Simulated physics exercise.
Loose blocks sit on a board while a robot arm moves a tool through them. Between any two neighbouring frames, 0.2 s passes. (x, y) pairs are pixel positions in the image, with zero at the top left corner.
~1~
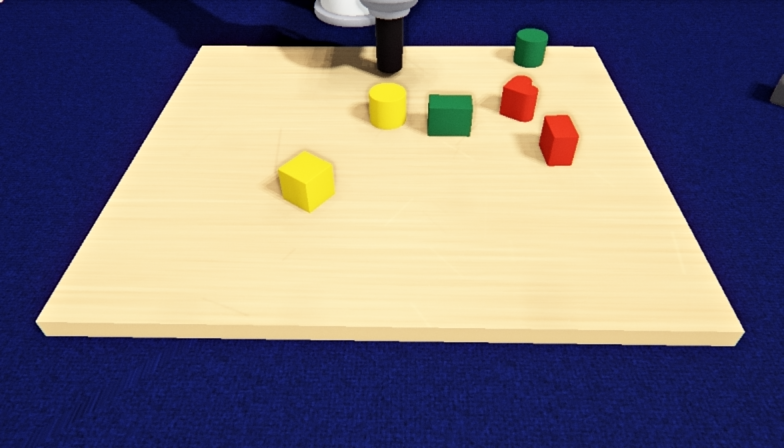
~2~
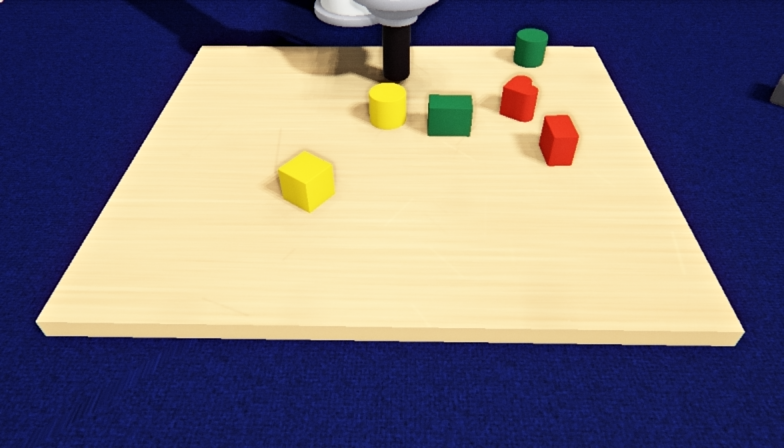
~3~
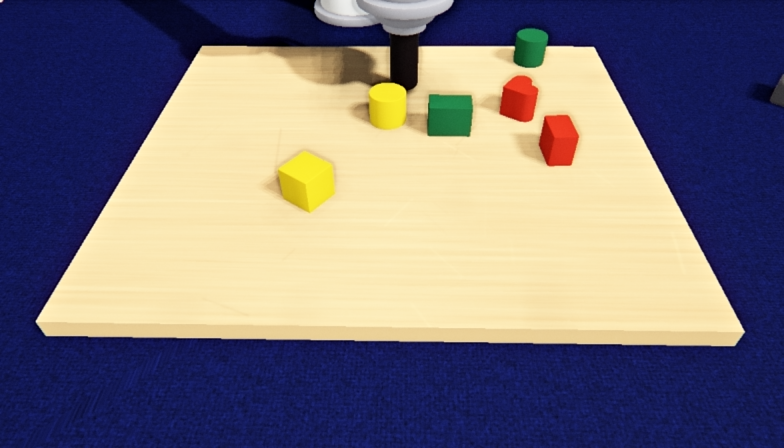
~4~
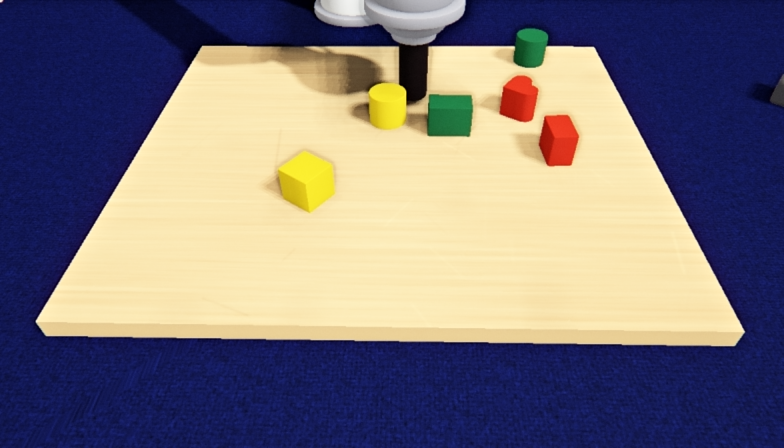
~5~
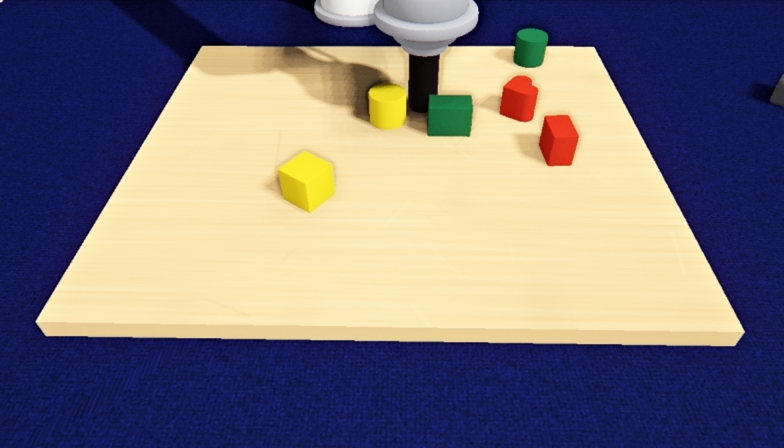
The clip opens on a pale wooden board holding yellow, green and red blocks, with a robot arm's black tool near the far edge, behind the yellow cylinder. The tool moves slightly rightward and toward the viewer, ending between the yellow cylinder and green oblong block, while the blocks stay still.
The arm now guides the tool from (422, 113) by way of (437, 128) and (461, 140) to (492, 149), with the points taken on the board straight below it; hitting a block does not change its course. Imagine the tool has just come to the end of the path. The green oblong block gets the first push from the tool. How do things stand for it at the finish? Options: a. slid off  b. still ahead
Letter b.
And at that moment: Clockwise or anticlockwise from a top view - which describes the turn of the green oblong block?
It rotates counterclockwise.
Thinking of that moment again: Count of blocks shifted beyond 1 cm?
Blocks displaced: 1.
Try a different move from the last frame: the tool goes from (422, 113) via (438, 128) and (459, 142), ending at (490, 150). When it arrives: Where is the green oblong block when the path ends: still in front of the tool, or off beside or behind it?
Still in front.
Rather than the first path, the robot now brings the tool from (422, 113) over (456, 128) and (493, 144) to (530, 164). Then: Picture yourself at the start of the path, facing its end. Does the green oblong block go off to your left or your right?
It gets pushed right.
On the path given first. One third of the way, tool (438, 122); green oblong block (464, 109), turned 45° anticlockwise.
Two thirds of the way, tool (463, 134); green oblong block (494, 119), turned 75° anticlockwise.
At the end, tool (493, 142); yellow circle still; green oblong block (526, 126), turned 70° anticlockwise.
